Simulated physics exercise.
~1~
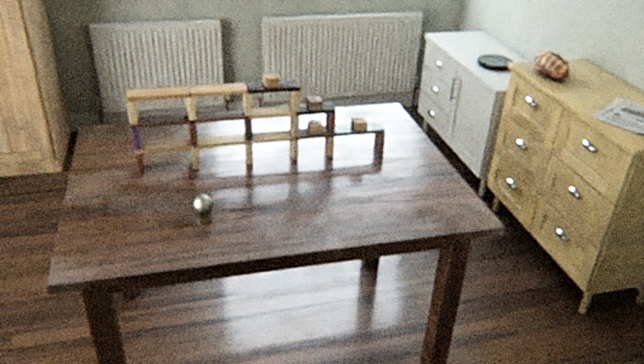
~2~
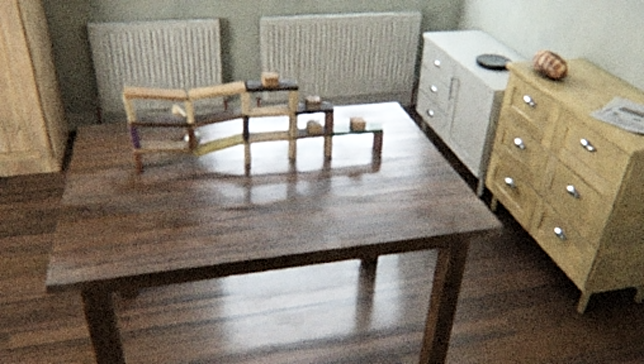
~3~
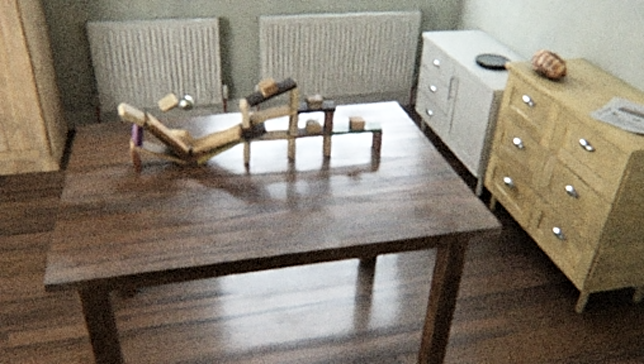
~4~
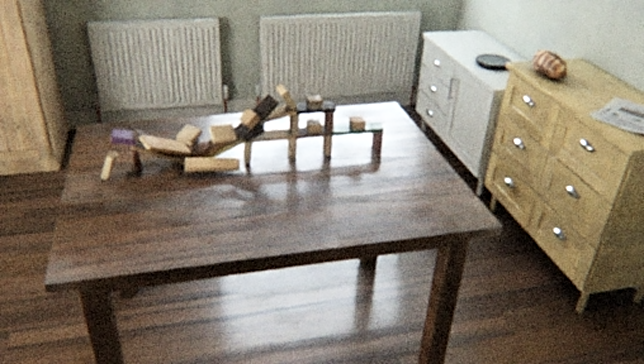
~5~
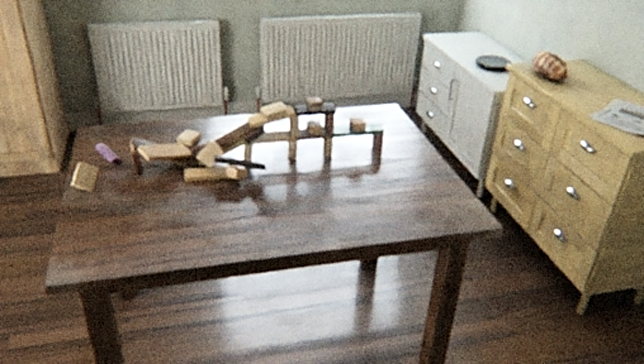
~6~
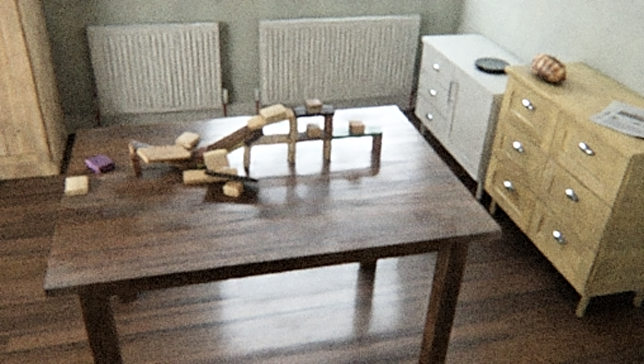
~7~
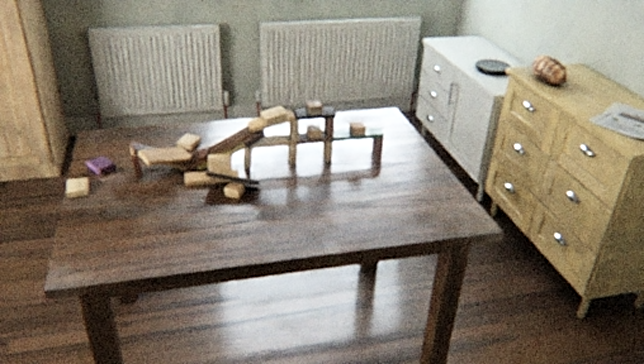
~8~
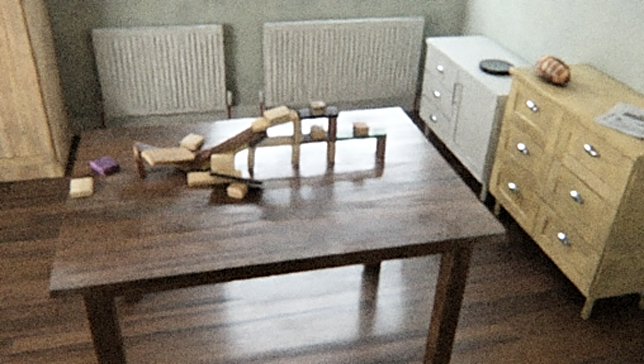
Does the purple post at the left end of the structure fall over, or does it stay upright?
The purple post falls over. It tips off the left end as that side collapses and ends up lying on the table.
